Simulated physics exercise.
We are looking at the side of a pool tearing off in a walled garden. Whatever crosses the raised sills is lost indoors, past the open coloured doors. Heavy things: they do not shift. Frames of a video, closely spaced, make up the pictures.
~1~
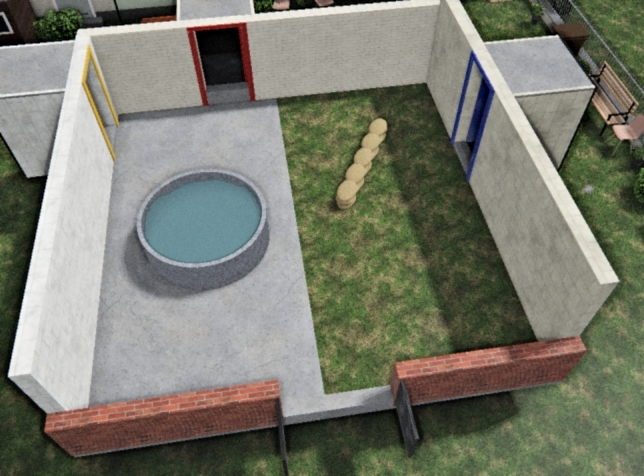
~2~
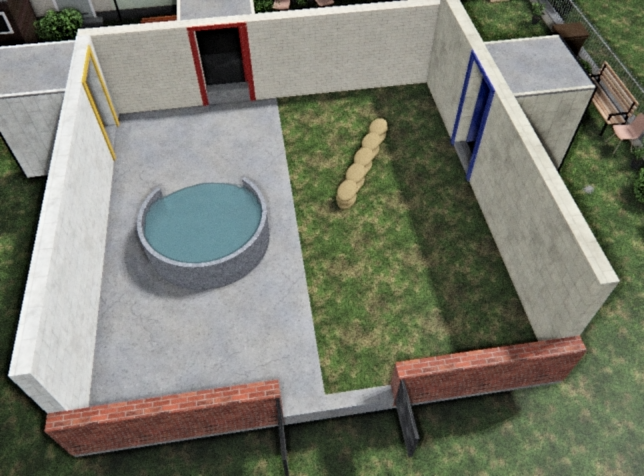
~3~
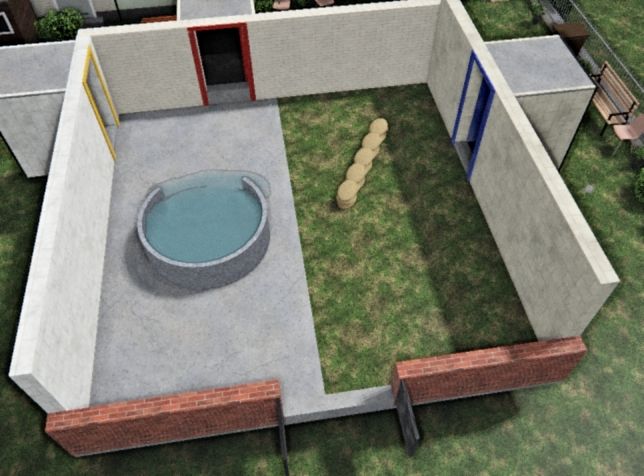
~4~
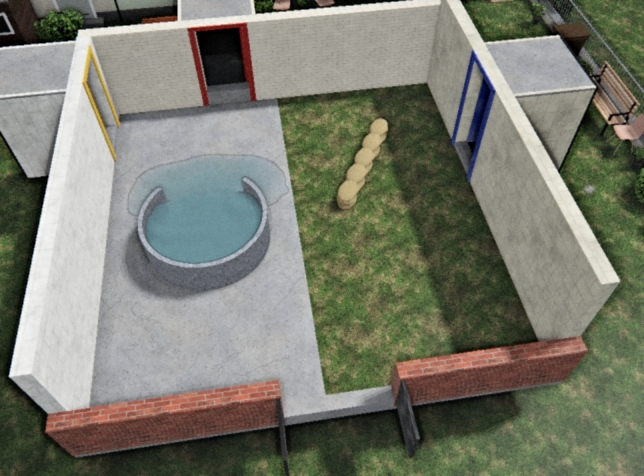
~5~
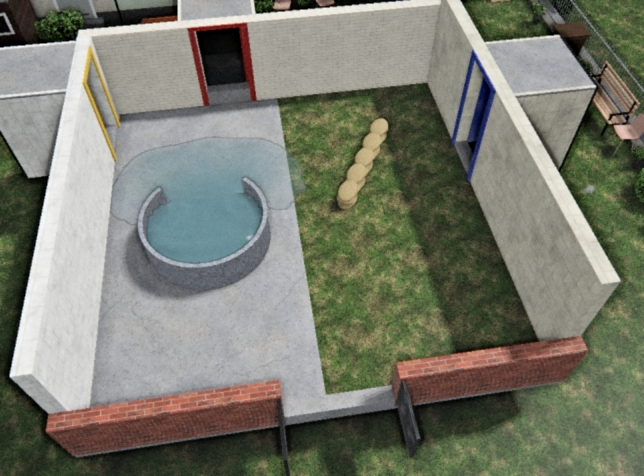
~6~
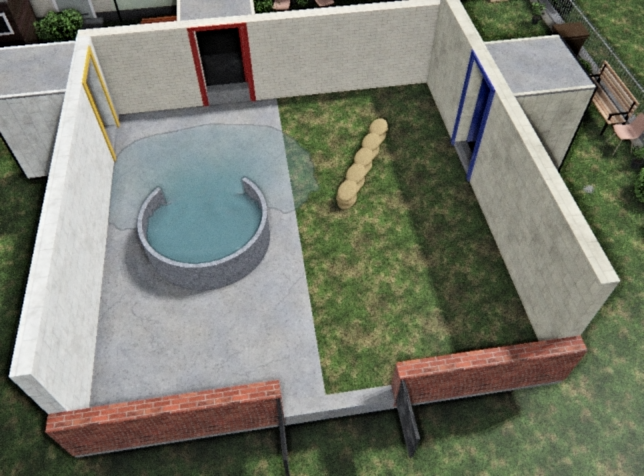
The round pool in a walled garden loses its far side and water spreads outward.
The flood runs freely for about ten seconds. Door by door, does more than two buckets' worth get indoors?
At the end, the yellow door will go over two buckets, the red door will keep to two buckets, the blue door will keep to two buckets.
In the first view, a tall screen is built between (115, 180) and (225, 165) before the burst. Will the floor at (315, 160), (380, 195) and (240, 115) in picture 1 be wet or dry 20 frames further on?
The first is inundated, the second still bare and the third inundated.
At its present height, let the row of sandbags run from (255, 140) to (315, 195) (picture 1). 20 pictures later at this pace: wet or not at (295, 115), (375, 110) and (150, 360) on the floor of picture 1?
First spot gets soaked, second gets soaked, third stays unwetted.
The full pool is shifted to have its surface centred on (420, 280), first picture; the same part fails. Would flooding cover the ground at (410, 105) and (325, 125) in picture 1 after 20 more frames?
In the order asked: Waterlogged, then unreached.
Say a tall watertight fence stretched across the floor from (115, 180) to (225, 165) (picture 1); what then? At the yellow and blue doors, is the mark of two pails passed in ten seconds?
Taking them in turn, the yellow door remains below the mark and the blue door remains below the mark.
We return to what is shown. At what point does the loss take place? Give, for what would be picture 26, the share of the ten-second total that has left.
It would be around 80 %.
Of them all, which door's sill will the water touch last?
Looking at the pictures, the answer is the one in blue.
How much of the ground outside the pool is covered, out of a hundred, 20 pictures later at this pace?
I'd put it at roughly 35 per cent.
A moment on, water covers 25 % of the floor; the yellow door wet at the sill, nothing in, the red door wet at the sill, nothing in, the blue door not reached.
Next, water covers 30 % of the floor; the yellow door under two buckets in, the red door wet at the sill, nothing in, the blue door not reached.
Then, water covers 35 % of the floor; the yellow door over two buckets in, the red door wet at the sill, nothing in, the blue door not reached.
Later, water covers 50 % of the floor; the yellow door over two buckets in, the red door wet at the sill, nothing in, the blue door wet at the sill, nothing in.
In the end, water covers 80 % of the floor; the yellow door over two buckets in, the red door wet at the sill, nothing in, the blue door wet at the sill, nothing in.
